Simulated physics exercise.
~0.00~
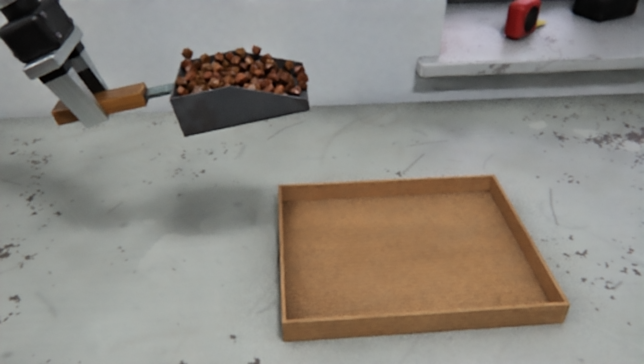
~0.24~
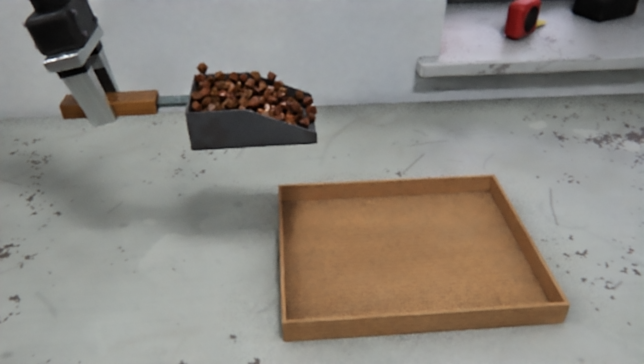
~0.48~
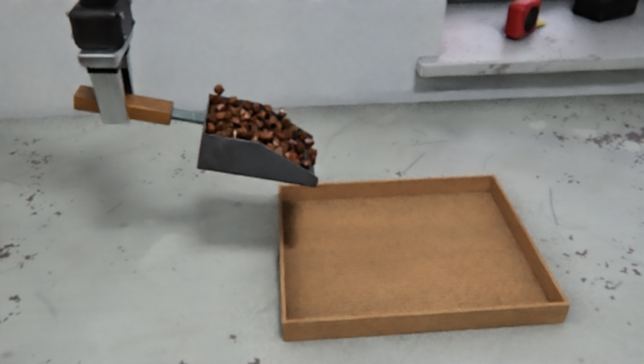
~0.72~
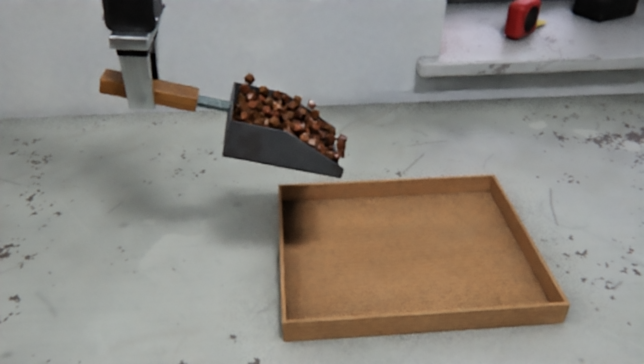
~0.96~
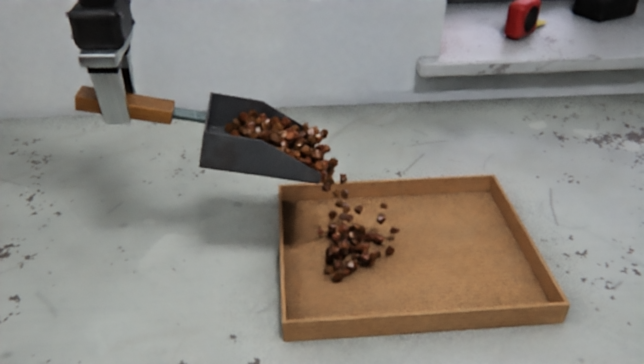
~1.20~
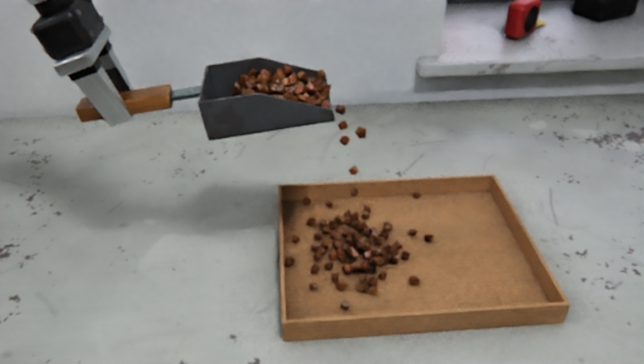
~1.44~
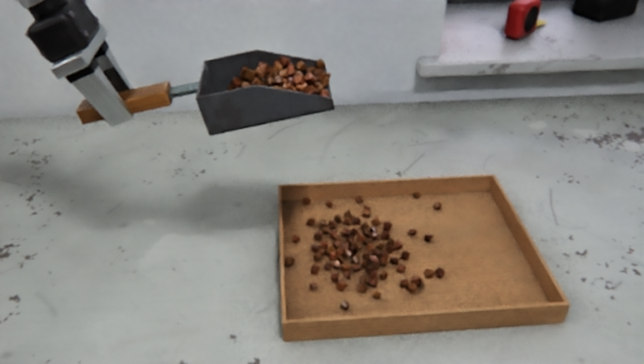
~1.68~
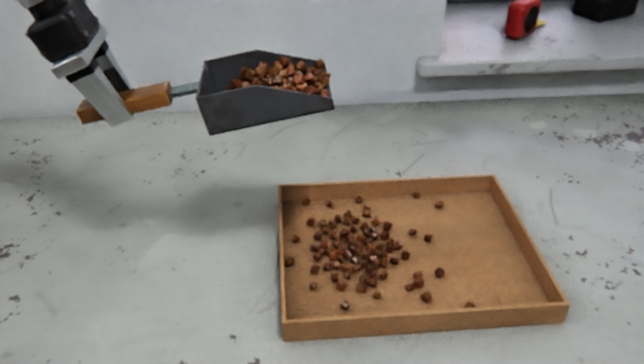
On a pale, speckled grey tabletop against a light wall, seen from slightly above, a shallow brown tray sits at the right, with a red object on a ledge behind it. At the upper left, a robotic gripper holds a dark grey scoop by its wooden handle, heaped with small reddish-brown pellets. The arm carries the scoop right and lower, tipping its open front toward the tray. Pellets pour over the lip and scatter across the tray's left half. The scoop then levels, rises and tilts back as the last pellets fall. It stops still partly full, above a loose pile.
